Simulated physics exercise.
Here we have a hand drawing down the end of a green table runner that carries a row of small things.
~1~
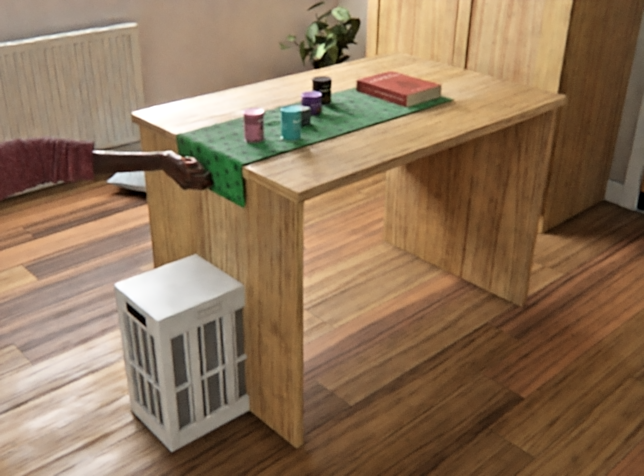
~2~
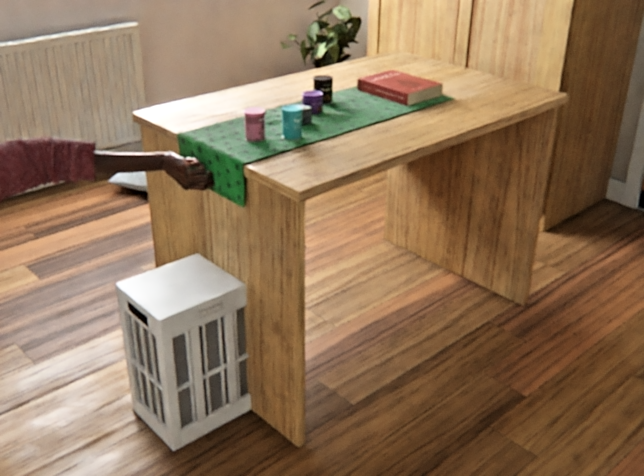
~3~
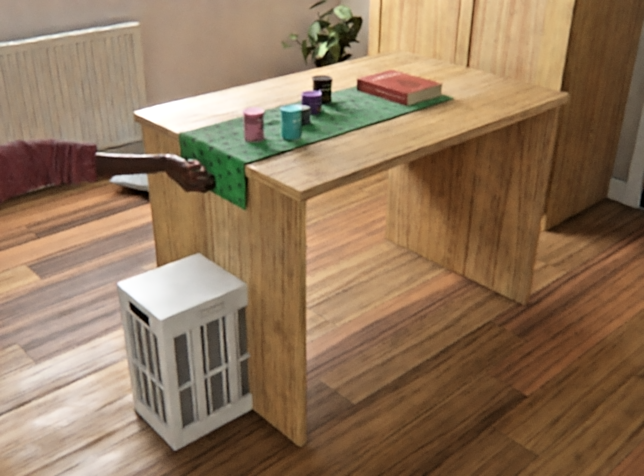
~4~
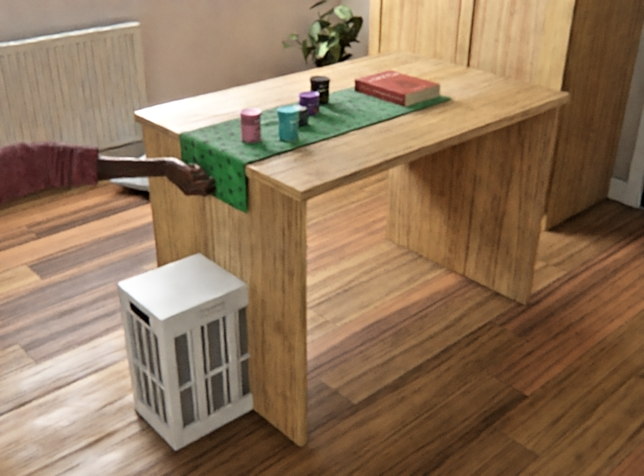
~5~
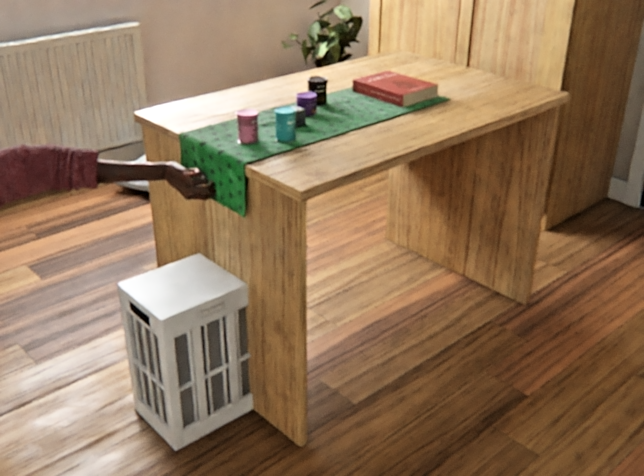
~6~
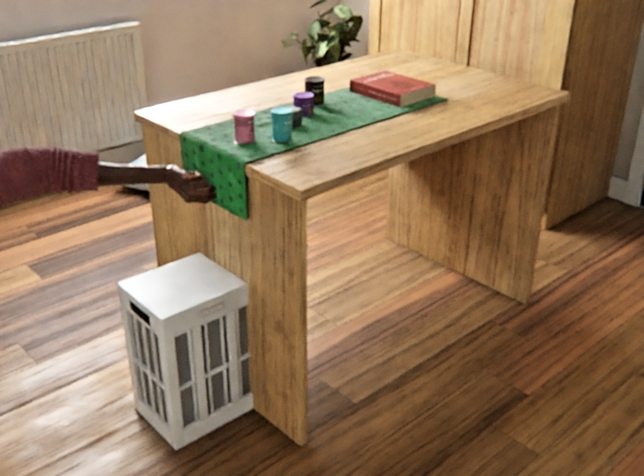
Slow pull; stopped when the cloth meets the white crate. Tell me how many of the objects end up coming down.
Oh, the ones that fall number just the two this time.
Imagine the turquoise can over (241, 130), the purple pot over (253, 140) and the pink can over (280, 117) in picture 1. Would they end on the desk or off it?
Turquoise can dropped, purple pot dropped, pink can kept.
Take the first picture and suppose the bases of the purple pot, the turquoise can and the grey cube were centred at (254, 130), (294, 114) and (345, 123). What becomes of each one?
Watch the purple pot go down, the turquoise can hang on and the grey cube hang on.
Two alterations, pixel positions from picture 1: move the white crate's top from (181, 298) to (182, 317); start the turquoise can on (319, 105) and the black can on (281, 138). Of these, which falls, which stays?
The turquoise can stays on; the black can comes down.
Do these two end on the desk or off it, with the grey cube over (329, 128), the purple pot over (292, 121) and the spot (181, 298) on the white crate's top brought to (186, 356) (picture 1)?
The grey cube falls; the purple pot comes down.
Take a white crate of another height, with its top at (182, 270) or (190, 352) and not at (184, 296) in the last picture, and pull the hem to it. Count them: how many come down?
If so, 1 and 4.
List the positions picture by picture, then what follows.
Hem (244, 208); pink can (253, 111); turquoise can (291, 109); grey cube (299, 108); purple pot (311, 94); black can (322, 79); top of the crate (181, 298), in the first picture.
Hem (244, 208); pink can (254, 110), in the second picture.
Hem (245, 210); turquoise can (291, 108), in the third picture.
Hem (247, 214); grey cube (296, 108); top of the crate (184, 297), in the fourth picture.
Hem (245, 218); purple pot (306, 95), in the fifth picture.
Hem (247, 221); pink can (244, 113); turquoise can (282, 110); grey cube (291, 109); purple pot (304, 95); black can (314, 79), in the sixth picture.
Soon after, hem near (214, 217); all still up.
After that, hem near (215, 245); pink can gone.
And then, hem on the crate; pink can and turquoise can gone.
In the end, hem on the crate; pink can and turquoise can gone. It carries off two.
